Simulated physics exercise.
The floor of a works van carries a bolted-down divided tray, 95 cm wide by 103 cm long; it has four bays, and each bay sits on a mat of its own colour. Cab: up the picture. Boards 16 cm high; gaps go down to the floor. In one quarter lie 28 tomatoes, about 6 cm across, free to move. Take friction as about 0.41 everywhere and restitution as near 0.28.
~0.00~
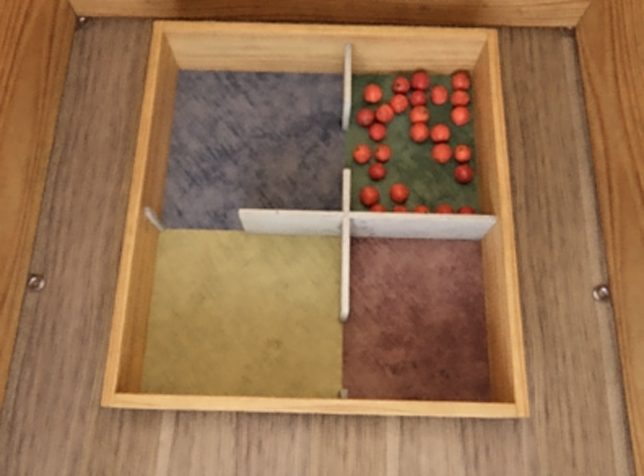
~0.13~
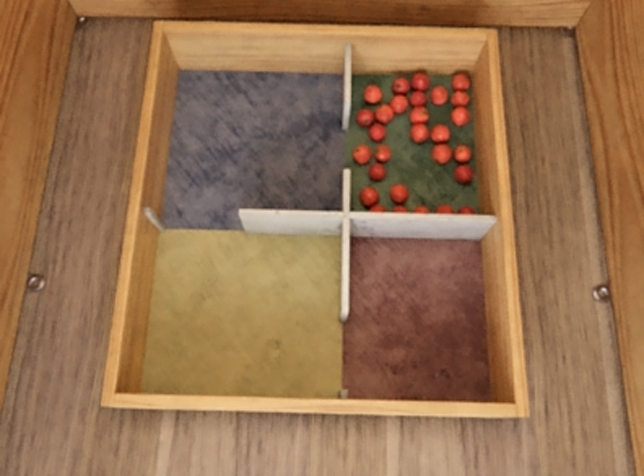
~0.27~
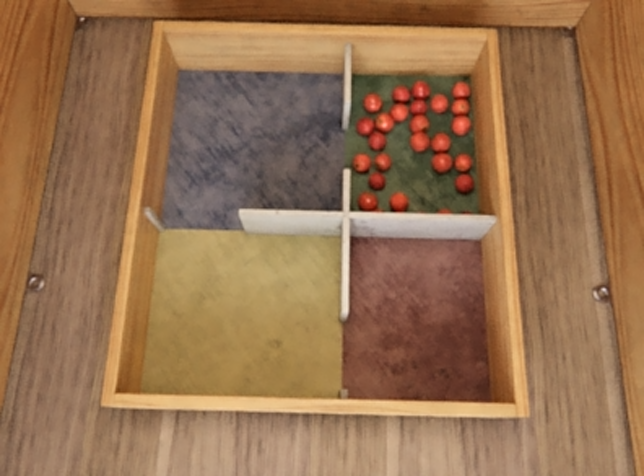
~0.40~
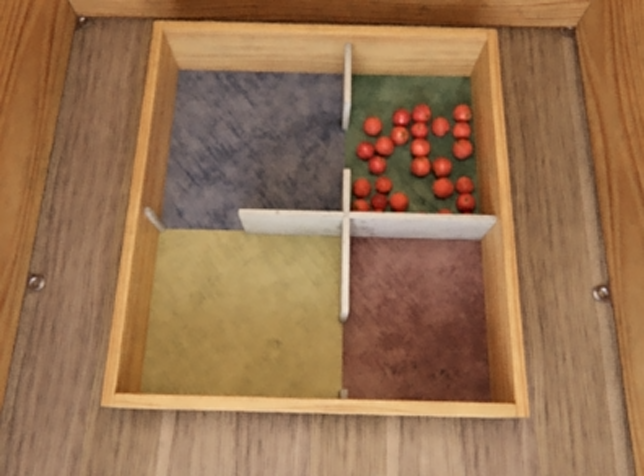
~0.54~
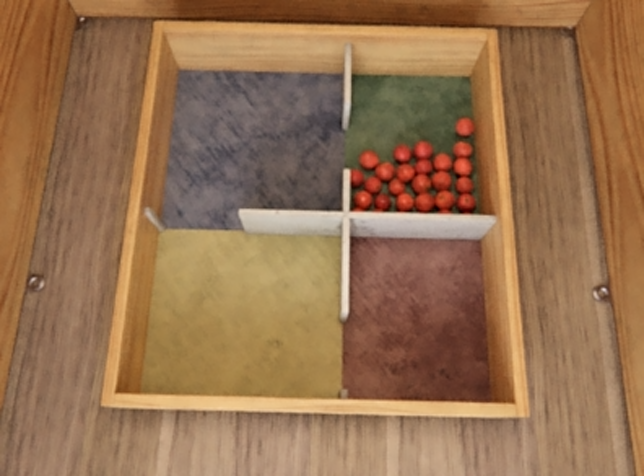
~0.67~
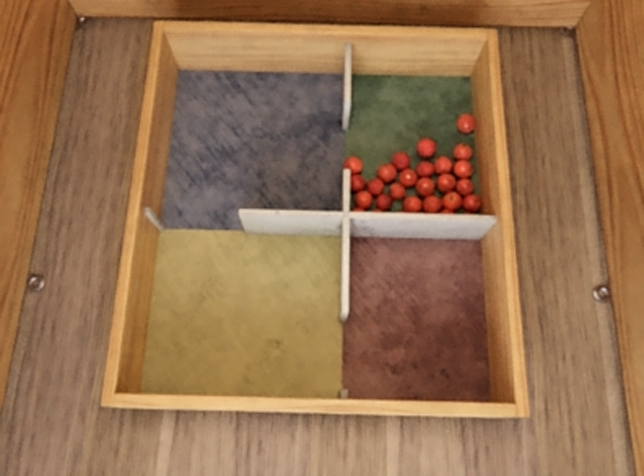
Small red tomatoes scattered across the green section of a divided wooden box slid toward the near divider, bunched up against it, then shifted slightly, while the blue, yellow and red sections stayed empty.
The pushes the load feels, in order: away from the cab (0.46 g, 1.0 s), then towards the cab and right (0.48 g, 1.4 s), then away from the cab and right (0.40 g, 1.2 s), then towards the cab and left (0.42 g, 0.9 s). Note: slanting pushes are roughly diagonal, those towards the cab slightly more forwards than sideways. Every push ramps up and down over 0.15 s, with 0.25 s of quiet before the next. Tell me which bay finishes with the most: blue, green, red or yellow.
Green.
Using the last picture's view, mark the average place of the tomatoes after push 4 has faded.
The mean place is around (350, 108).
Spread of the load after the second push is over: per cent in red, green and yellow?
Reading then: Red 0 %, green 100 %, yellow 0 %.
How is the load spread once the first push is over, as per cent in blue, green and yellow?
Per cent by bay - blue: 0, green: 100, yellow: 0.
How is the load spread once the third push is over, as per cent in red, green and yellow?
Reading then: Red 0 %, green 100 %, yellow 0 %.
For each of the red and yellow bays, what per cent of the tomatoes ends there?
The red bay gets about 0 per cent and the yellow bay about 0 per cent.
After push 1 (1.24 s), 1 in the blue bay and 27 in the green bay.
After push 2 (2.89 s), 1 in the blue bay and 27 in the green bay.
After push 3 (4.34 s), 28 in the green bay.
After push 4 (5.49 s), 8 in the blue bay and 20 in the green bay.
Final count (at 6.40 s), 8 in the blue bay and 20 in the green bay.
